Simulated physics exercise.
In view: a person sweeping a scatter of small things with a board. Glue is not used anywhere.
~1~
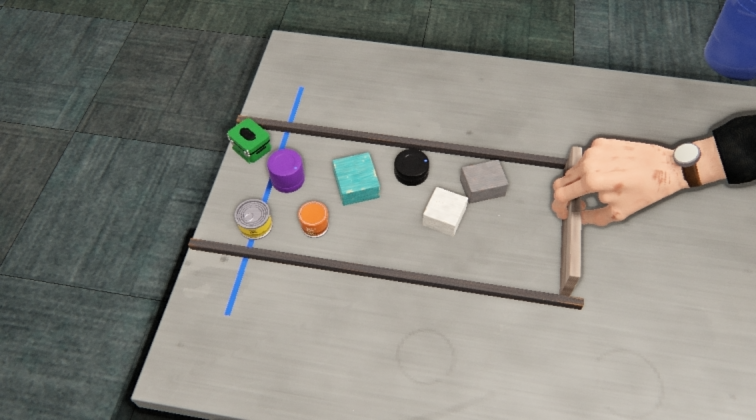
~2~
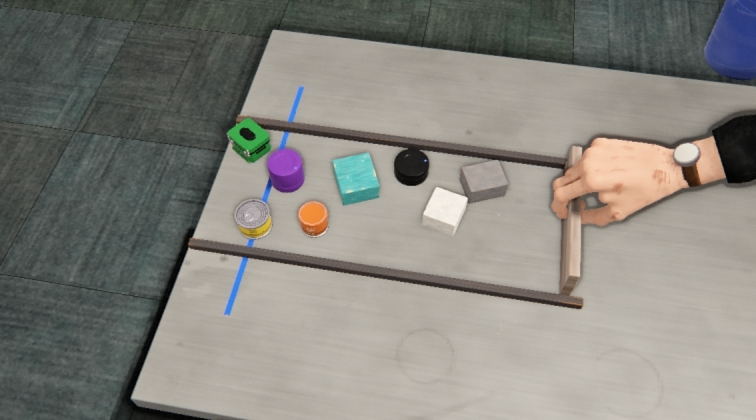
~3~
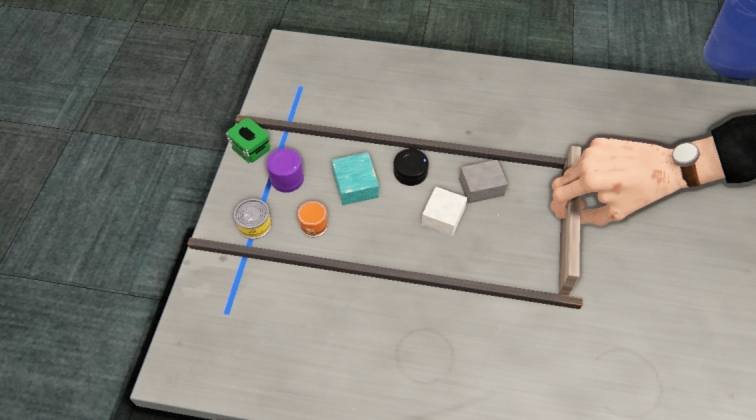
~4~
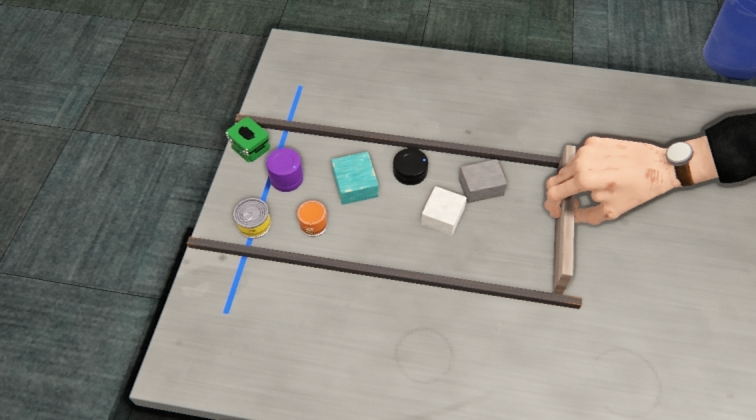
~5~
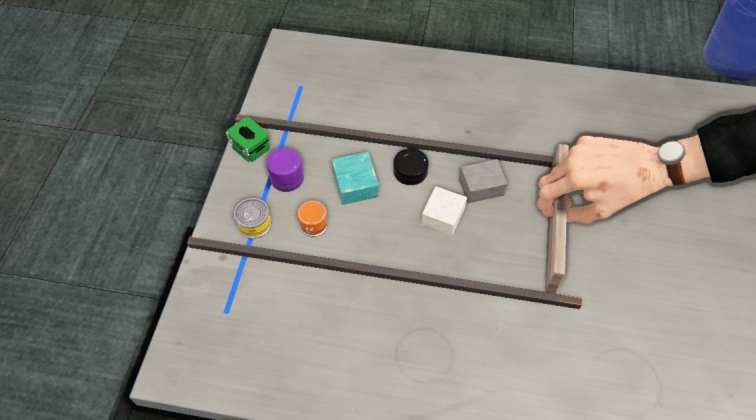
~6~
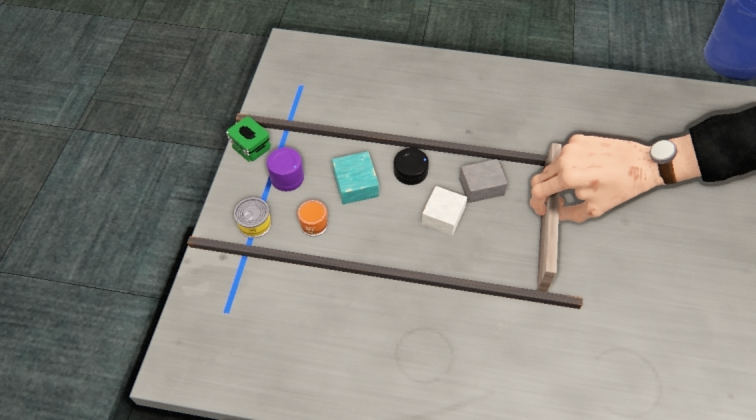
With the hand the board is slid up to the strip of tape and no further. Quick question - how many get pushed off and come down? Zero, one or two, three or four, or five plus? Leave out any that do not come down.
One to two come down.
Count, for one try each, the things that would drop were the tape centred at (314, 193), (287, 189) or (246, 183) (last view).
Going through each try, you'd get 0, 2 and 5.
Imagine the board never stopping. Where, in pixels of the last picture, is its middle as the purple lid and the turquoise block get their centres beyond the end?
(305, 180) and (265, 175), more or less.
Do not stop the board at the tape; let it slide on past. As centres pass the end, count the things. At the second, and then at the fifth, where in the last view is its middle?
The middle is at about (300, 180), later at about (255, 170).
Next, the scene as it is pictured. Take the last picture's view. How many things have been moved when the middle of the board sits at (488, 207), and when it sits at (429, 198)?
Tally at point one: 1; at point two: 4.
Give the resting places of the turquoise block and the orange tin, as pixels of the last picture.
Final positions - turquoise block around (218, 167), orange tin around (243, 210).
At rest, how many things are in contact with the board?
3 of them.
A little later, none off yet; green case at rest near (250, 140); yellow pot at rest near (253, 218); purple lid at rest near (286, 170).
Next, none off yet; green case shifted a little near (235, 134); yellow pot at rest near (253, 218); purple lid shifted well along near (220, 161).
When it is over, the number that fall off is one or two; down, purple lid and green case.
